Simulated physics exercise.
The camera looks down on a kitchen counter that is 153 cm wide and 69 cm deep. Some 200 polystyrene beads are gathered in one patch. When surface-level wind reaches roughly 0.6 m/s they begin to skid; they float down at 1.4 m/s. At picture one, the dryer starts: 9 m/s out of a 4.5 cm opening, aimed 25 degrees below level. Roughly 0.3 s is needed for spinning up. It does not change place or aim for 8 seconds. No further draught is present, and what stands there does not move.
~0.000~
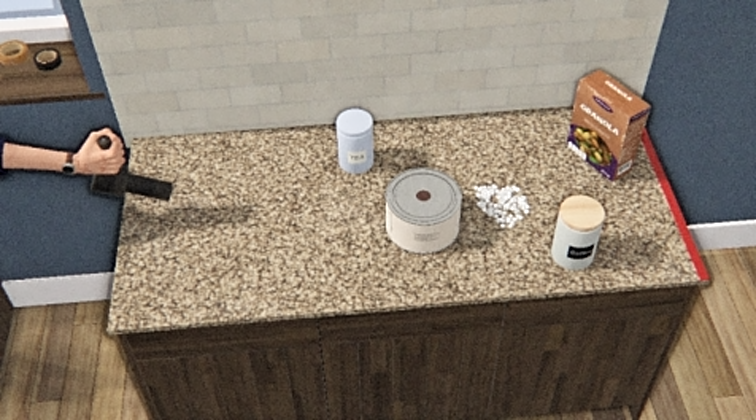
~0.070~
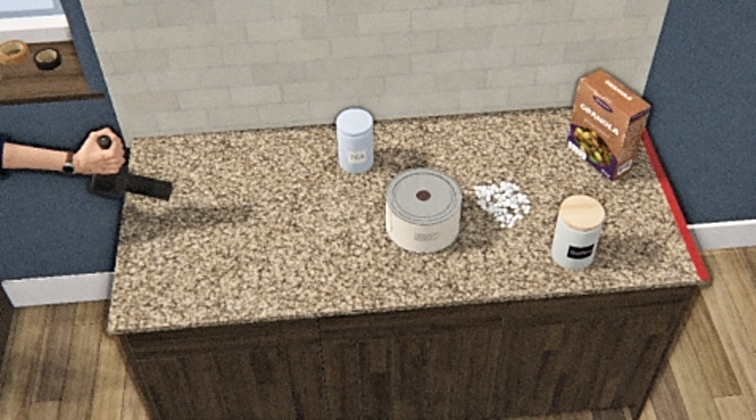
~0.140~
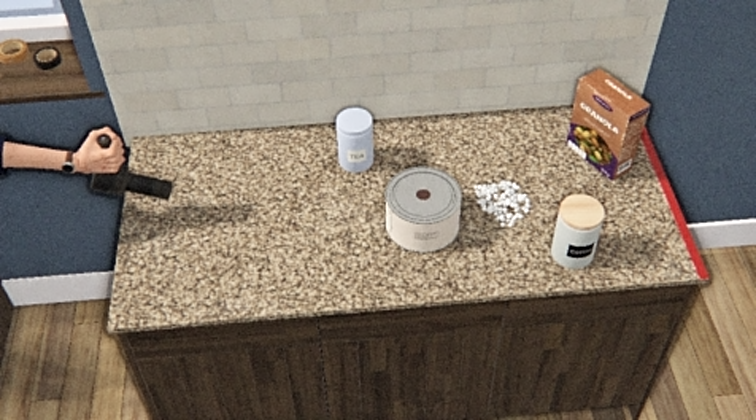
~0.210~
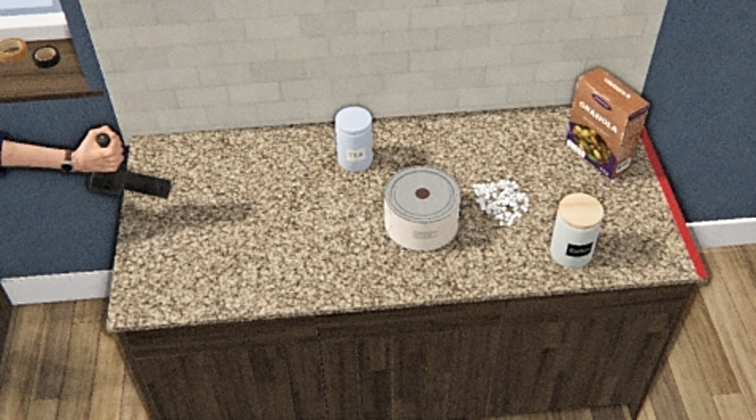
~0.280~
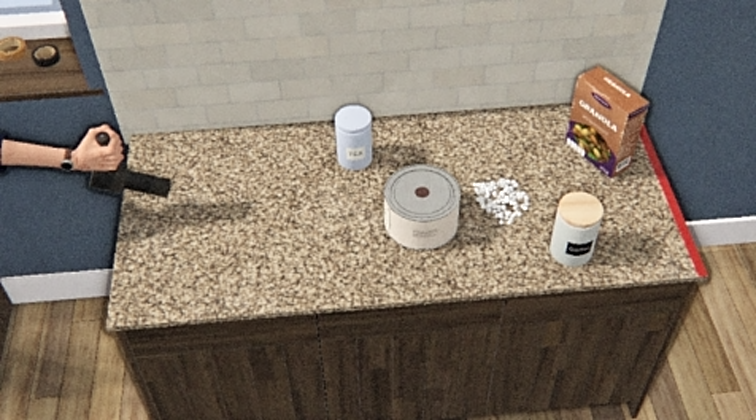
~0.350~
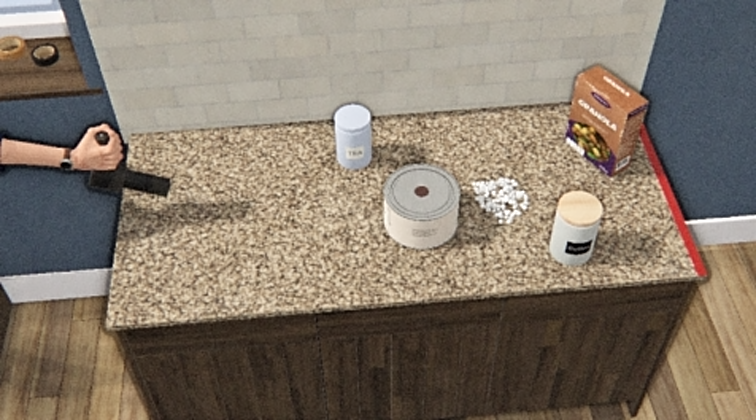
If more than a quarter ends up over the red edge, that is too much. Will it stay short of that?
No, over a quarter is lost there.
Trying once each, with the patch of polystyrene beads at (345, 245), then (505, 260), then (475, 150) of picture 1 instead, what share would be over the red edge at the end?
About 0, 0 and 80 in a hundred, in that order.
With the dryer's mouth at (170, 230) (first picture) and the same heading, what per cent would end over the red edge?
I'd put it at around 0 per cent.
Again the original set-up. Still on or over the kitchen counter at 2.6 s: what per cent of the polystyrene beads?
Estimated share: Some 80 %.
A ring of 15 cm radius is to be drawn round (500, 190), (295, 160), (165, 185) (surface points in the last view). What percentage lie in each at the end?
I would say some 50 %, 0 % and 0 % respectively.
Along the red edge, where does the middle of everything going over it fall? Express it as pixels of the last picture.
Close to pixel (685, 222).
After 1.6 s the count stands so, 7 % are over the red edge; the middle of those still in play is near (514, 200).
After 2.6 s the count stands so, 24 % are over the red edge; the middle of those still in play is near (511, 204).
After 4.4 s the count stands so, 34 % are over the red edge; the middle of those still in play is near (505, 204).
After 8.0 s, at the end, 40 % are over the red edge; the middle of those still in play is near (504, 208).
